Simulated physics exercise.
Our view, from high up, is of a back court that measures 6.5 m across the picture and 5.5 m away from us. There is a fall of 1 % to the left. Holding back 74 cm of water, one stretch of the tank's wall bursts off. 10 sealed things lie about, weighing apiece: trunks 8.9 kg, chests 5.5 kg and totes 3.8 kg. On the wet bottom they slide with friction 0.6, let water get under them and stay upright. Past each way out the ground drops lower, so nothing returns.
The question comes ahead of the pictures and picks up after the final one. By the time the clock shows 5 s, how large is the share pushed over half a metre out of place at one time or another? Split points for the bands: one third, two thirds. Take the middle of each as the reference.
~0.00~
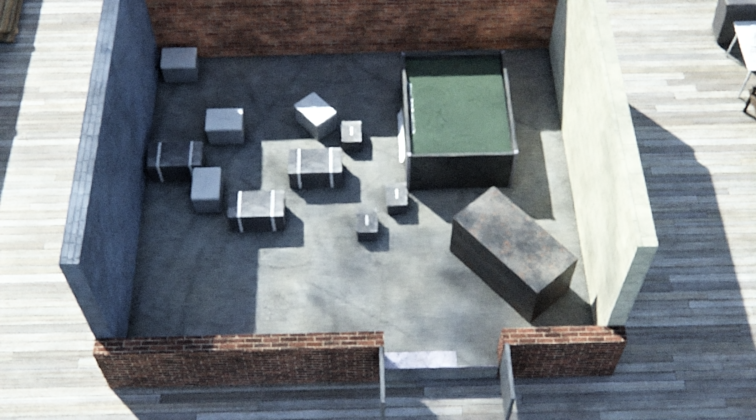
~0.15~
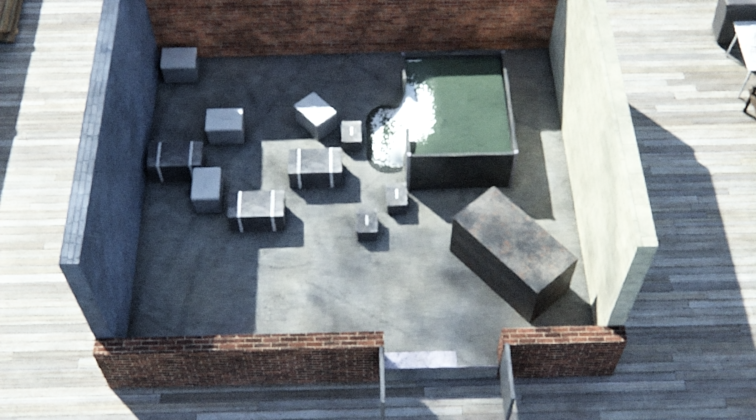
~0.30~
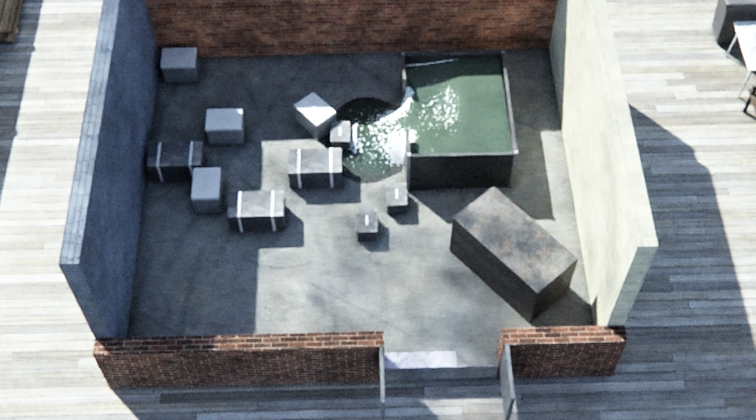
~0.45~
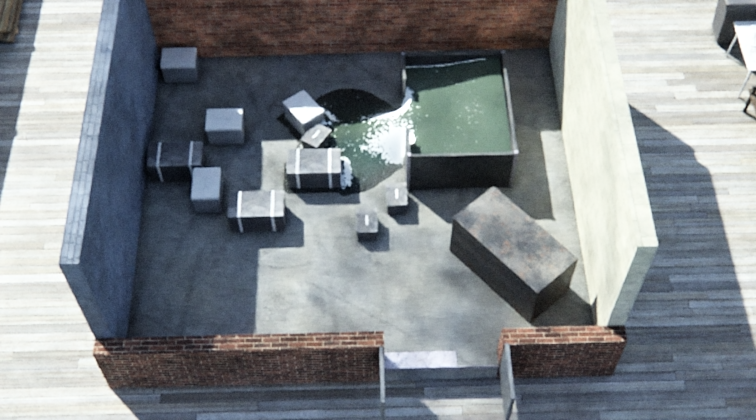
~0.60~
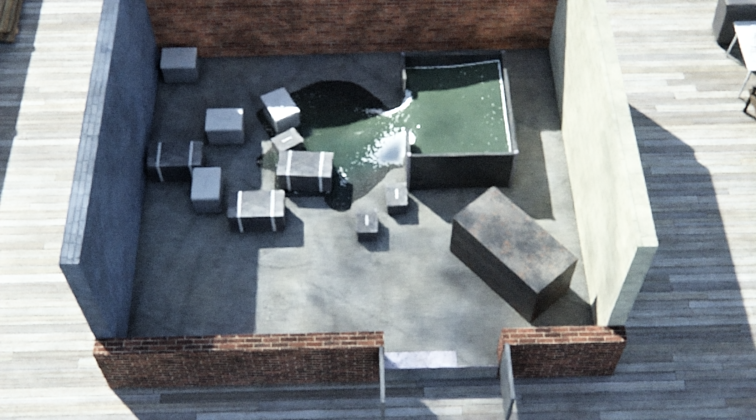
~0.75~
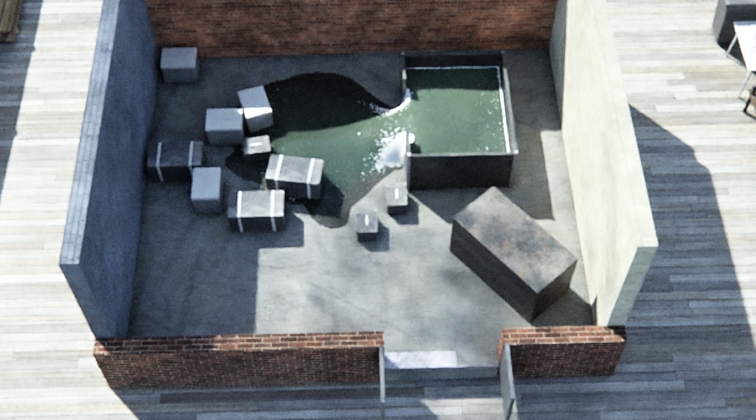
My call: Two thirds or more.
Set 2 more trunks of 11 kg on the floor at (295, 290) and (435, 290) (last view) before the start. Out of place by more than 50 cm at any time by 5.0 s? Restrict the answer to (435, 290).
Below.
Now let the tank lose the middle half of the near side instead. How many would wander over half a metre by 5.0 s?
Then it comes to 2.
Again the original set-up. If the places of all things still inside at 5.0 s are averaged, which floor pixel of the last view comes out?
I'd put it around (253, 222).
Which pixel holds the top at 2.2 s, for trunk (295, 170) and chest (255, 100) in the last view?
Somewhere around (199, 244) and (172, 63).
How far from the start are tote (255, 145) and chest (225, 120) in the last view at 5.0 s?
The first is off by 300 cm, the second by 100 cm.
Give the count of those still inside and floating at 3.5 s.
At that time, 8.
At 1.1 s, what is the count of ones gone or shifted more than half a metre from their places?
By then 4.
After 1.1 s 4 of 10 are over 50 cm from their spots; 2 afloat.
After 2.2 s 6 of 10 are over 50 cm from their spots; 7 afloat.
After 3.5 s 6 of 10 are over 50 cm from their spots; 8 afloat.
After 5.0 s 8 of 10 are over 50 cm from their spots, and 8 have been at some point; 8 afloat.
